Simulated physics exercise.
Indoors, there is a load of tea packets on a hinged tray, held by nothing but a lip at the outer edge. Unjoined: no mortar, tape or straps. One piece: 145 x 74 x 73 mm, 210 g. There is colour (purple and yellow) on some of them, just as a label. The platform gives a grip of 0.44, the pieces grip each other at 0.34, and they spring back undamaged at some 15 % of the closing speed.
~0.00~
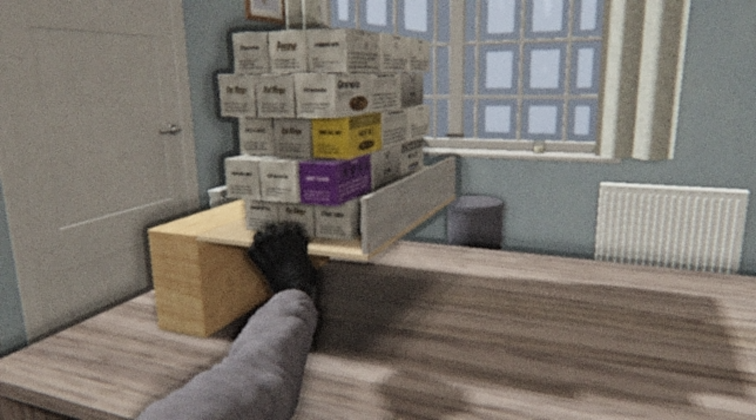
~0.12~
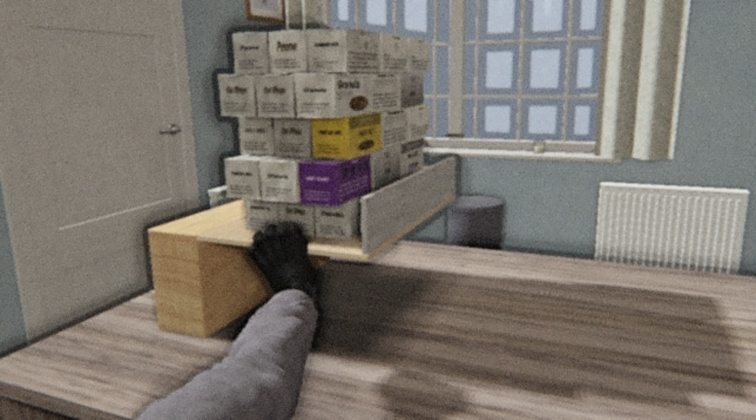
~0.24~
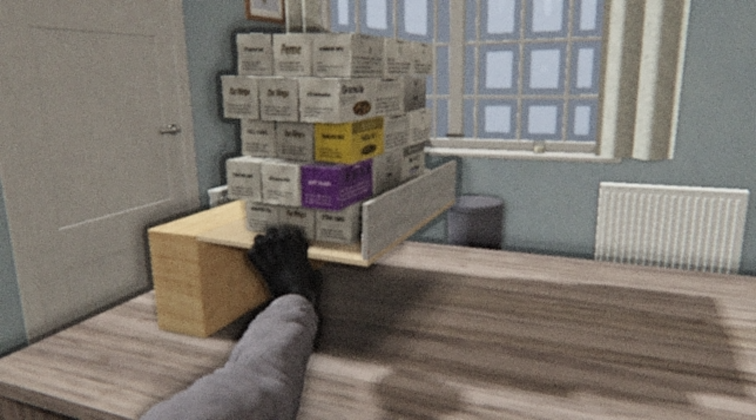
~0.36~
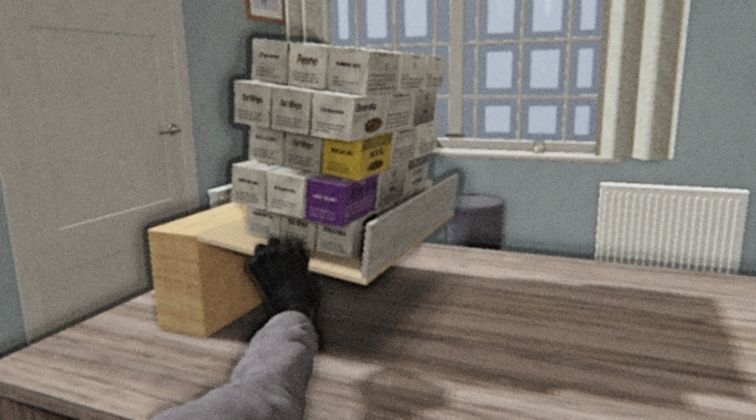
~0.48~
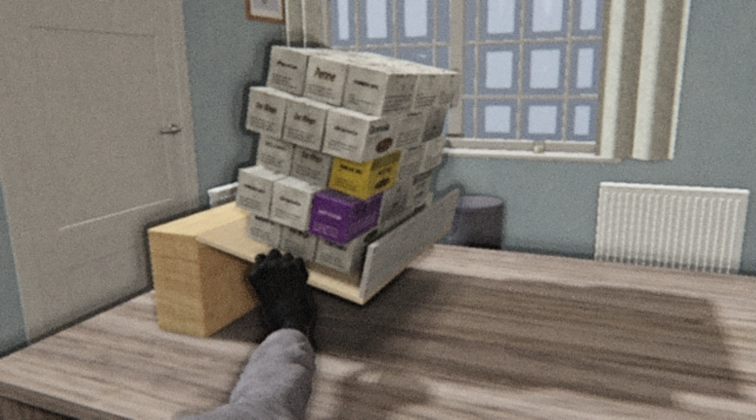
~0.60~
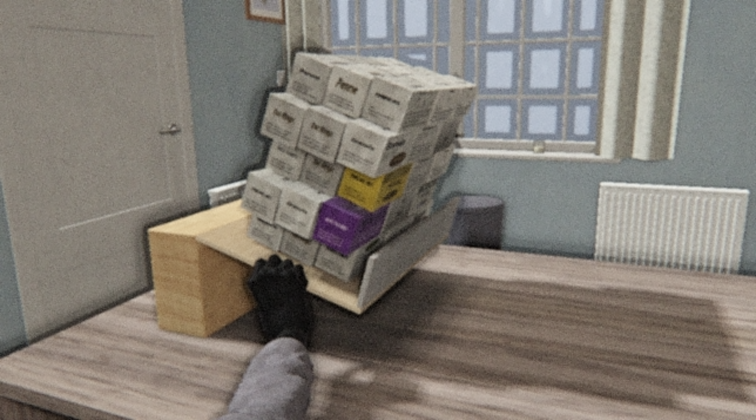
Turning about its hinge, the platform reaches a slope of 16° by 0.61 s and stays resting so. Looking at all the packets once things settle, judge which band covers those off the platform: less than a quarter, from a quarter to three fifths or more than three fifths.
Those off the platform make up between a quarter and three fifths of them.
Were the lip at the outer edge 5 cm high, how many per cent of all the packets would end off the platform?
With that change, 60 percent.
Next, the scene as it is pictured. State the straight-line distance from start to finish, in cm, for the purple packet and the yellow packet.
Result: Purple at 12 cm, yellow at 44 cm.
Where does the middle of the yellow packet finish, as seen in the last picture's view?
I'd place it at about (477, 335) in the final view.
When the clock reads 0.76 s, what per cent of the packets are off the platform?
15 per cent.
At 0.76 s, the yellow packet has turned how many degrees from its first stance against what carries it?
Roughly 25°.
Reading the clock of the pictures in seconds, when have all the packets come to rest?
2.0 s, roughly.
After 0.76 s, slope 16°; 6 of the 45 packets off the platform; yellow packet 23° from how it stood; purple packet 23° from how it stood.
After 1.04 s, slope 16°; 18 of the 45 packets off the platform; yellow packet on its side; purple packet 25° from how it stood.
In the end (2.3 s), slope 16°; 18 of the 45 packets off the platform; yellow packet on its side; purple packet 24° from how it stood. That is 40 per cent. From the last view, middles, yellow packet near (477, 335), purple packet near (376, 227).
